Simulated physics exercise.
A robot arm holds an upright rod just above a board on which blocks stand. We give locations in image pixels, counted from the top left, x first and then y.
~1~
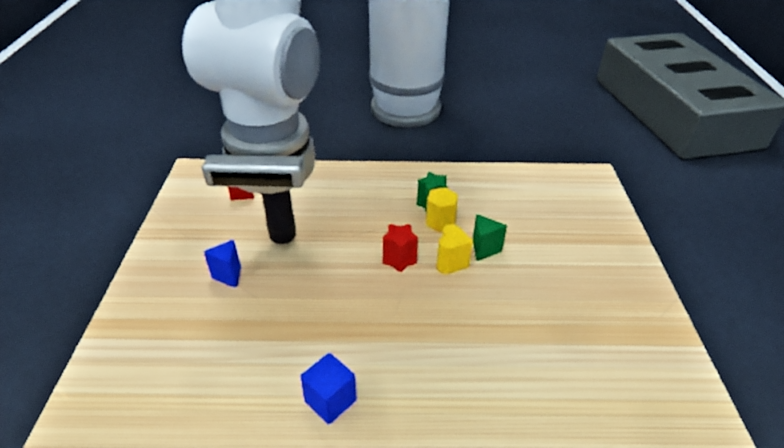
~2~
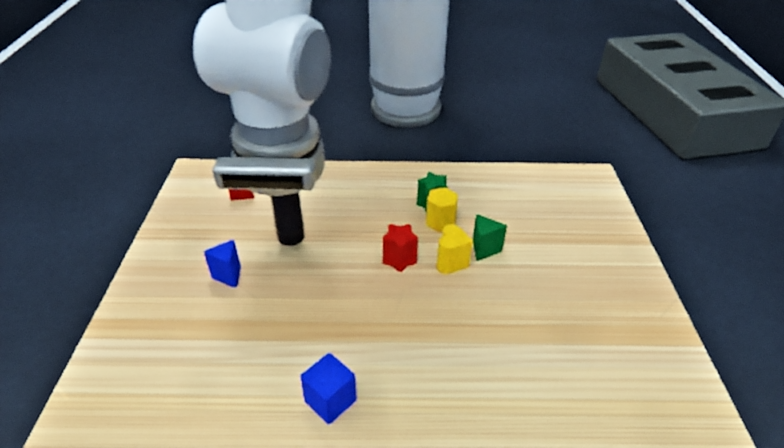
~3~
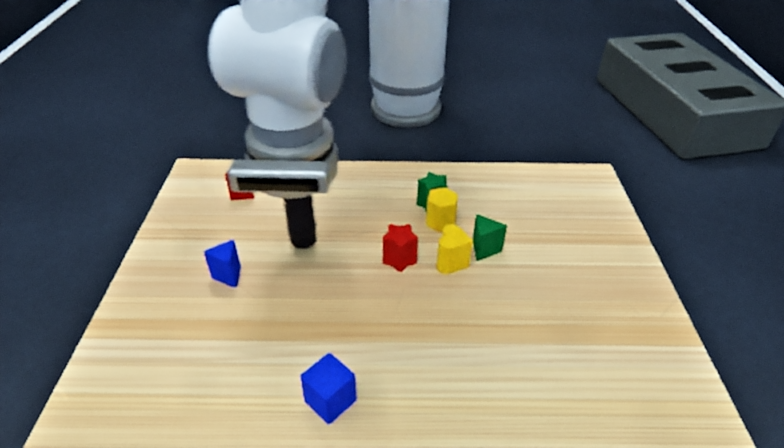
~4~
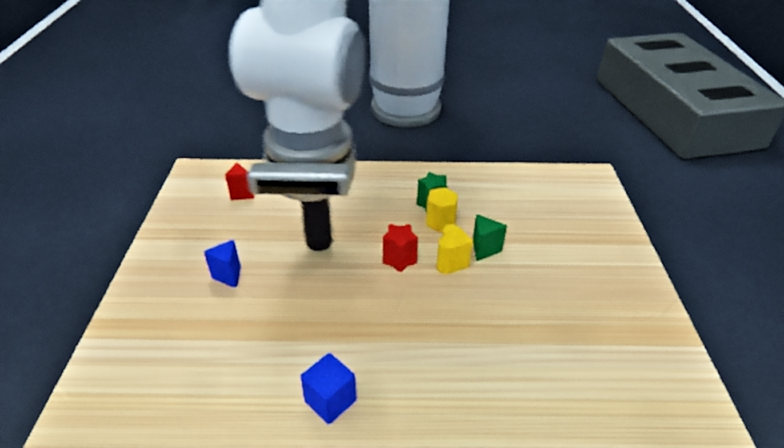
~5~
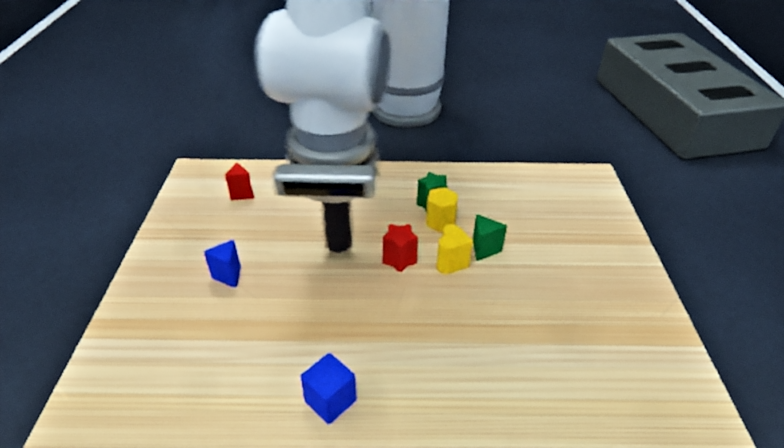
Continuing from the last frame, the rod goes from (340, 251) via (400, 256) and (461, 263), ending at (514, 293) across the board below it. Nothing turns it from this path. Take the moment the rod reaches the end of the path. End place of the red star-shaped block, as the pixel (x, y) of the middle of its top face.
I predict (545, 283).
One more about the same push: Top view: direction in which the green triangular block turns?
The block turns counter-clockwise.
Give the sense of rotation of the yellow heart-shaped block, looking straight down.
From the top: Counterclockwise.
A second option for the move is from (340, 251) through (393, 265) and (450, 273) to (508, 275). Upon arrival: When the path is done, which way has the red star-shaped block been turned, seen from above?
Anticlockwise, looking down.
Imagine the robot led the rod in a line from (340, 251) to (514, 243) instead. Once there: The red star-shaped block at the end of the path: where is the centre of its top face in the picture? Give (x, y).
At (422, 240).
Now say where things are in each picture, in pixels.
The first picture shows lower end of the rod at (283, 236), tops of blocks, red star-shaped block at (400, 233), yellow six-sided block at (443, 196), yellow heart-shaped block at (454, 237), green triangular block at (488, 224).
The second picture shows rod at (292, 238), blocks as before.
The third picture shows rod at (304, 240), blocks as before.
The fourth picture shows rod at (319, 243), blocks as before.
The fifth picture shows rod at (339, 244), red star-shaped block at (400, 233), yellow six-sided block at (443, 196), yellow heart-shaped block at (454, 237), green triangular block at (488, 224).
The first path, step by step. One third of the way, rod at (401, 249); red star-shaped block at (428, 237); yellow heart-shaped block at (458, 237), turned 15° anticlockwise.
Two thirds of the way, rod at (463, 256); red star-shaped block at (489, 250), turned 25° clockwise; yellow heart-shaped block at (518, 252), turned 15° anticlockwise; green triangular block at (494, 223), turned 35° anticlockwise.
At the end, rod at (515, 287); red star-shaped block at (545, 283), turned 25° clockwise; yellow six-sided block not moved; yellow heart-shaped block at (560, 264), turned 75° anticlockwise; green triangular block at (494, 223), turned 35° anticlockwise.
